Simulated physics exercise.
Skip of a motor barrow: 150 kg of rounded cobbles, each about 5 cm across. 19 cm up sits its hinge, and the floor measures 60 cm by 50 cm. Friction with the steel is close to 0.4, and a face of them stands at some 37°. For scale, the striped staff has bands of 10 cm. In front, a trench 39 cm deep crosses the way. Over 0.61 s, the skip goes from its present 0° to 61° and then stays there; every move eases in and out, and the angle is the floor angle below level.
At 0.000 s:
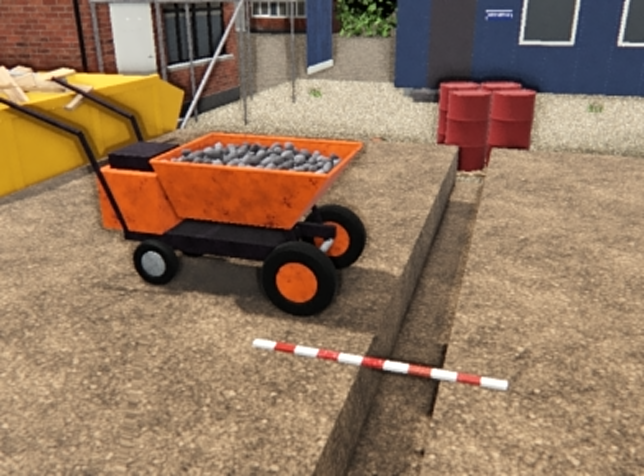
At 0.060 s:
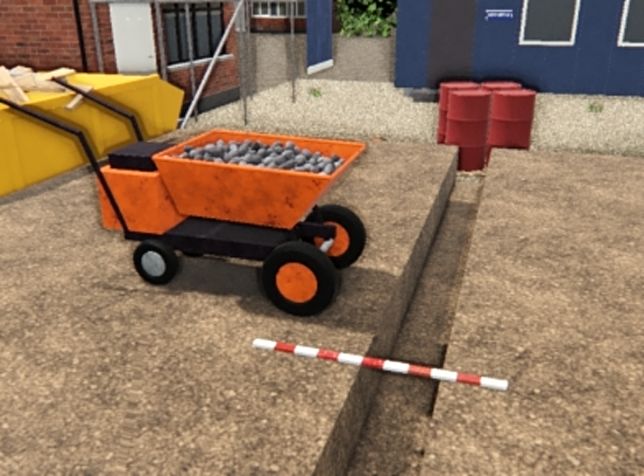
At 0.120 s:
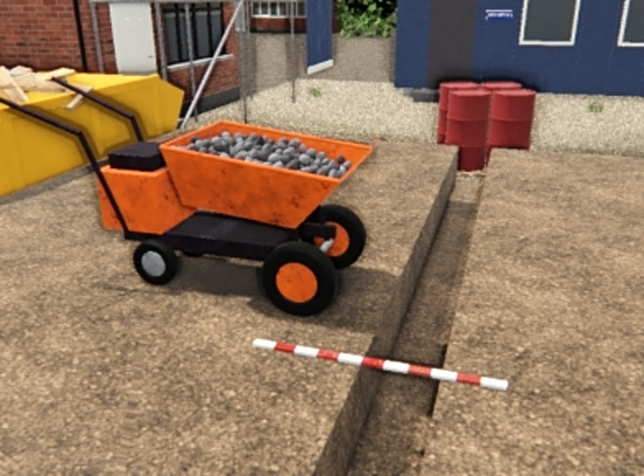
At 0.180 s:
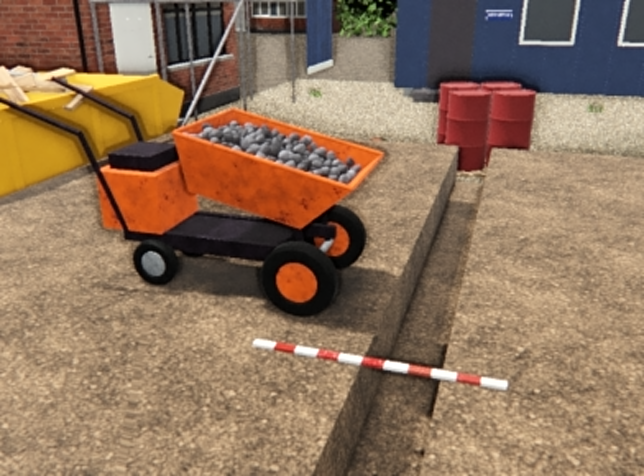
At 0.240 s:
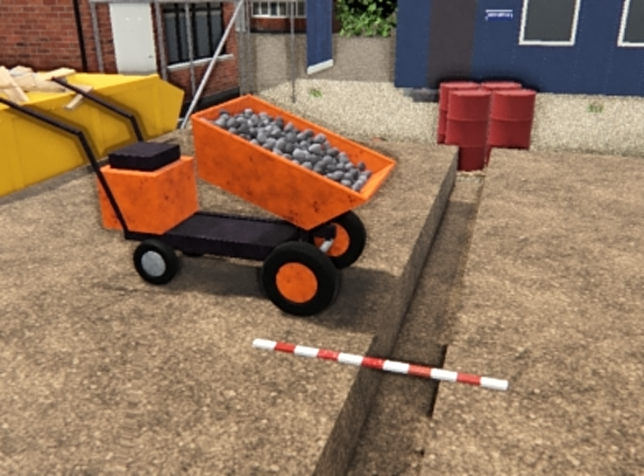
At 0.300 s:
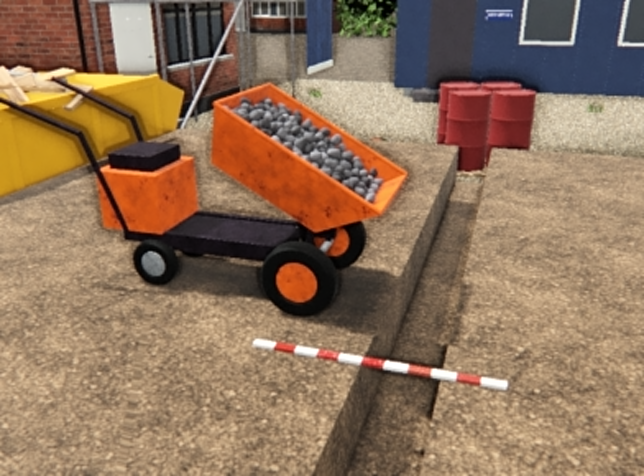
Beside a narrow trench, an orange motor barrow's skip of grey stones tilts steadily rightward.
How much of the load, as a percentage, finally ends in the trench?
I would put it at about 27 per cent.
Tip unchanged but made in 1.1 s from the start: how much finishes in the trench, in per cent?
My guess is near 40 percent.
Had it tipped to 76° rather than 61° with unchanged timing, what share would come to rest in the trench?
It comes out at about 30 percent.
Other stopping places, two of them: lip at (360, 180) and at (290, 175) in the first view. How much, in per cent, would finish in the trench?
Around 10 and then 55 percent.
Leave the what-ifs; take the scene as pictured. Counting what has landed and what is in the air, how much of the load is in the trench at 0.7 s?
Some 10 per cent.
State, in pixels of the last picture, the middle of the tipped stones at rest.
The tipped stones centre close to (493, 310).
After 0.5 s the floor is at 52°; 100 % in the skip; the foremost stones are at (396, 224).
After 0.7 s the floor is at 61°; 85 % in the skip, 10 % in the trench, 5 % past the trench; the foremost stones are at (477, 292).
After 1.1 s the floor is at 61°; 38 % in the skip, 11 % in the trench, 51 % past the trench; the foremost stones are at (632, 329).
After 3.0 s the floor is at 61°; 19 % in the skip, 27 % in the trench, 54 % past the trench; the foremost stones are past the picture's edge.
